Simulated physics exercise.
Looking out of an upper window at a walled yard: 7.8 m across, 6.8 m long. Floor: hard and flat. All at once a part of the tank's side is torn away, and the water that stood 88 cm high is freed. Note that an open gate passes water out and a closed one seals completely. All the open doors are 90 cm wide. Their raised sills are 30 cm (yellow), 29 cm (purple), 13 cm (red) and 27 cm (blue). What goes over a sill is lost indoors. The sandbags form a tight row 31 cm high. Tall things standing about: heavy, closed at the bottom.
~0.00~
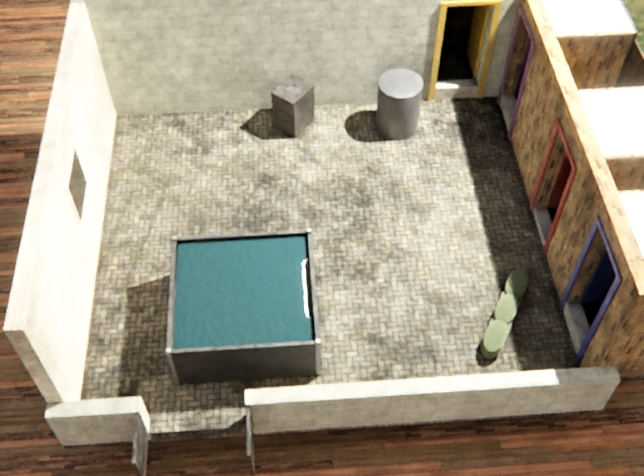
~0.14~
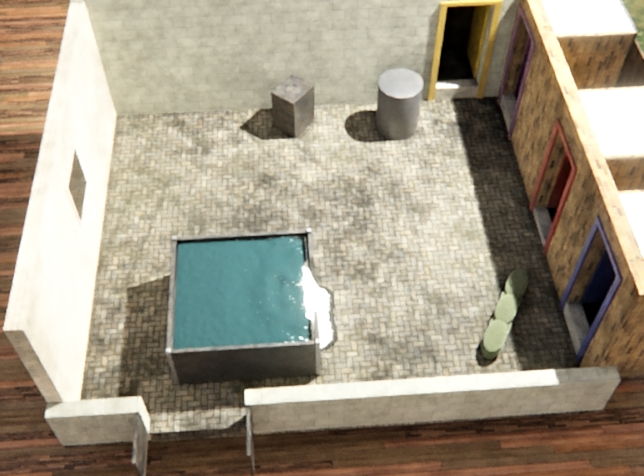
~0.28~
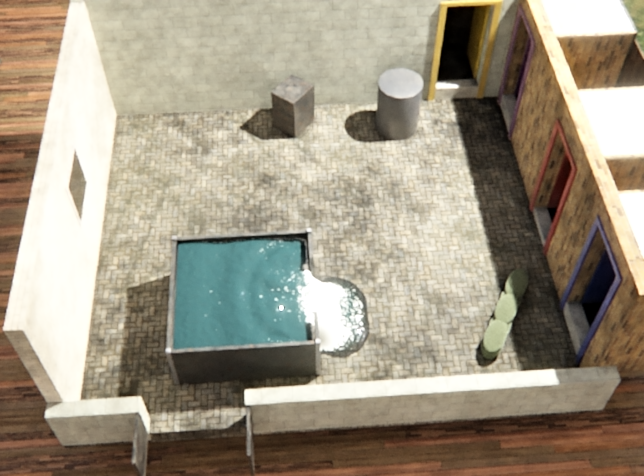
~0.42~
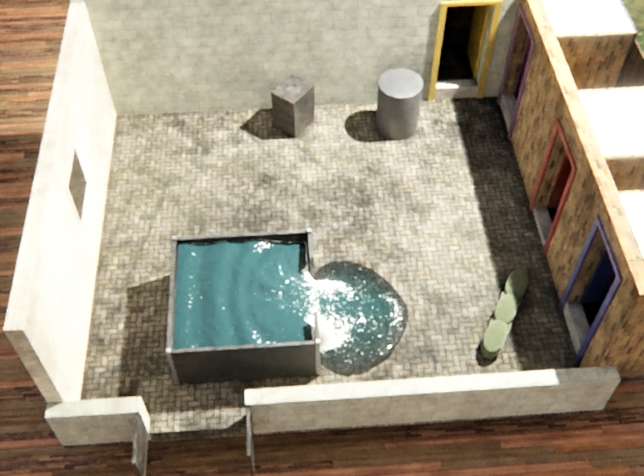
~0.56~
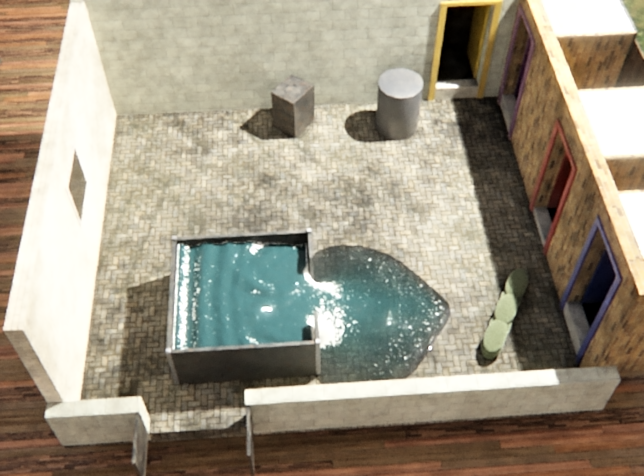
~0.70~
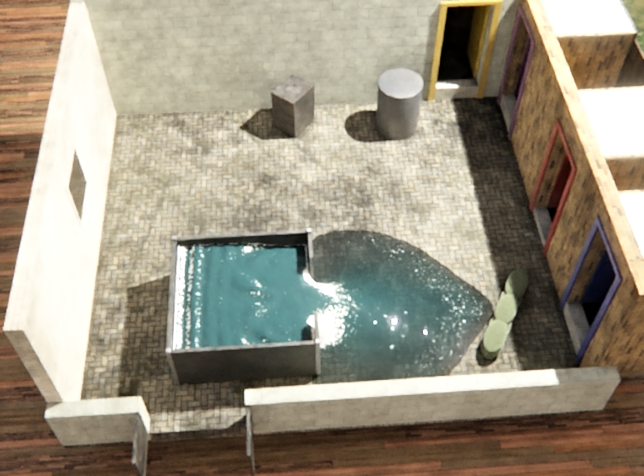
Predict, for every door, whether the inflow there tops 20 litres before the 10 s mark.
Prediction: At the yellow door it falls short of 20 litres; at the purple door it falls short of 20 litres; at the red door it tops 20 litres; at the blue door it falls short of 20 litres.
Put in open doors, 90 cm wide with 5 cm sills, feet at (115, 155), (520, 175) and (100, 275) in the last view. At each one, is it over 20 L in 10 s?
Taking them in order, the first gets too little, the second enough and the third too little.
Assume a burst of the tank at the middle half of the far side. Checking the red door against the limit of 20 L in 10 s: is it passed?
Then: Red not over.
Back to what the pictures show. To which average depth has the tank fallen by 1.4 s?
The average depth is around 59 cm.
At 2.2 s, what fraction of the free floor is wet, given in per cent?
Roughly 35 % of the floor is wet.
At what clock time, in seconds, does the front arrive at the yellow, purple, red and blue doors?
Yellow = 2.8 s, purple = 2.4 s, red = 1.3 s, blue = 1.8 s.
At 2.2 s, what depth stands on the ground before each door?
Depth readings (cm): Yellow = 0; purple = 0; red = 28; blue = 17.
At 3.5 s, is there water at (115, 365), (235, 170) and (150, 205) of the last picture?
First spot bone dry, second bone dry, third bone dry.
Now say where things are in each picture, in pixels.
Still water, 88 cm deep, in the tank at (243, 291), in the first picture.
The front is at (326, 345), 0.6 m from the gap at (312, 307); 0.2 m2 of floor is under water; 88 cm left at the back of the tank, in the second picture.
The front is at (355, 346), 0.9 m from the gap at (312, 308); 1.0 m2 of floor is under water; 88 cm left at the back of the tank, in the third picture.
Water pours out at (312, 308) and has run 1.5 m, to (403, 318); typically 9 cm deep outside, 86 cm at the tank's back, in the fourth picture.
The front is at (446, 312), 2.2 m from the gap at (312, 308); 4.4 m2 of floor is under water; 79 cm left at the back of the tank, in the fifth picture.
Water pours out at (312, 308) and has run 2.9 m, to (485, 313); typically 5 cm deep outside, 74 cm at the tank's back, in the sixth picture.
After 1.4 s water covers 30 % of the floor and is deepest (48 cm) near (320, 317); yellow door not reached, purple door not reached, red door 14 cm at the sill, 0 L in, blue door not reached.
After 2.2 s water covers 35 % of the floor and is deepest (42 cm) near (581, 390); yellow door not reached, purple door not reached, red door 28 cm at the sill, 58 L in, blue door 17 cm at the sill, 0 L in.
After 3.5 s water covers 40 % of the floor and is deepest (35 cm) near (494, 99); yellow door 28 cm at the sill, 0 L in, purple door 10 cm at the sill, 0 L in, red door 19 cm at the sill, 135 L in, blue door 19 cm at the sill, 1 L in.
After 6.0 s water covers 60 % of the floor and is deepest (27 cm) near (501, 123); yellow door 26 cm at the sill, 1 L in, purple door 27 cm at the sill, 0 L in, red door 15 cm at the sill, 165 L in, blue door 14 cm at the sill, 1 L in.
After 10.0 s water covers 95 % of the floor and is deepest (14 cm) near (537, 243); yellow door 13 cm at the sill, 1 L in, purple door 13 cm at the sill, 0 L in, red door 13 cm at the sill, 168 L in, blue door 10 cm at the sill, 1 L in.
